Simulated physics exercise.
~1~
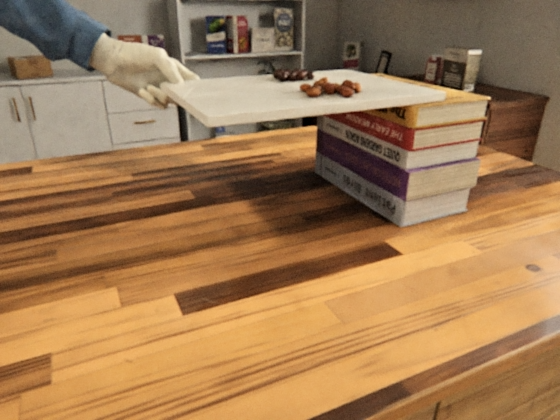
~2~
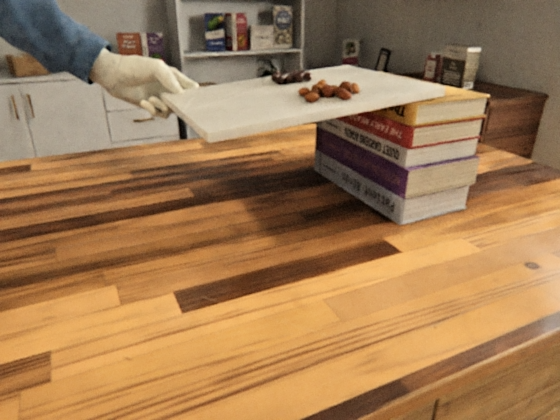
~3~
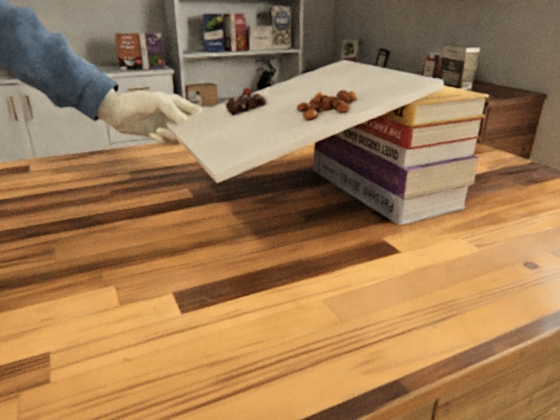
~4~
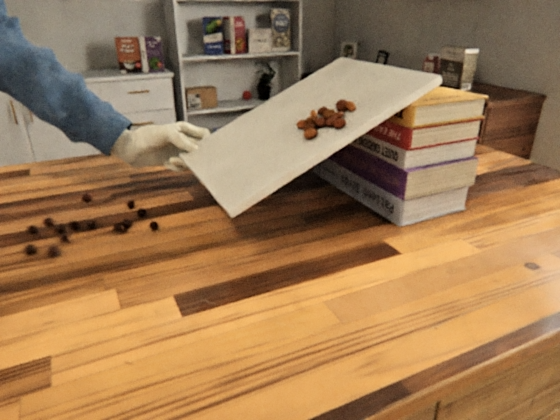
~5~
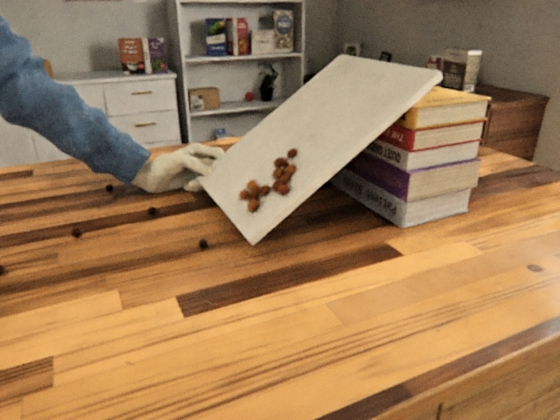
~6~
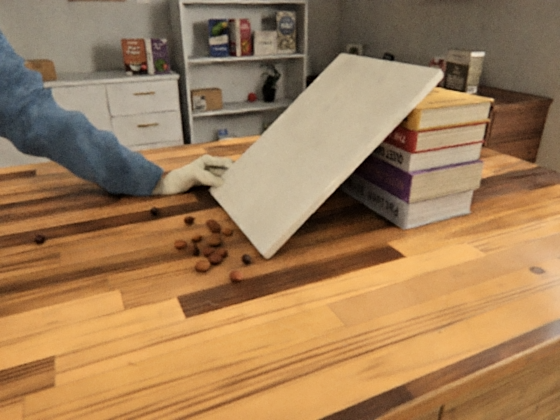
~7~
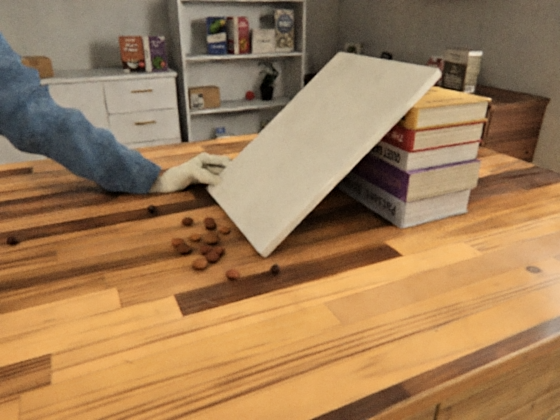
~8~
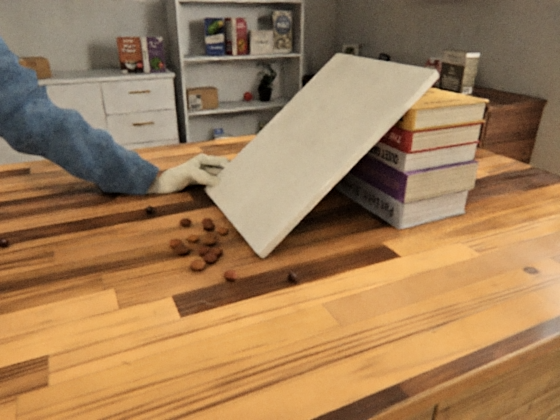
A gloved hand lowers the left end of a white board propped on a stack of books, and the dark round pieces roll off first, scattering across the wooden counter. The reddish-brown pieces slide down later as the board steepens, ending in a loose cluster near its lower edge.
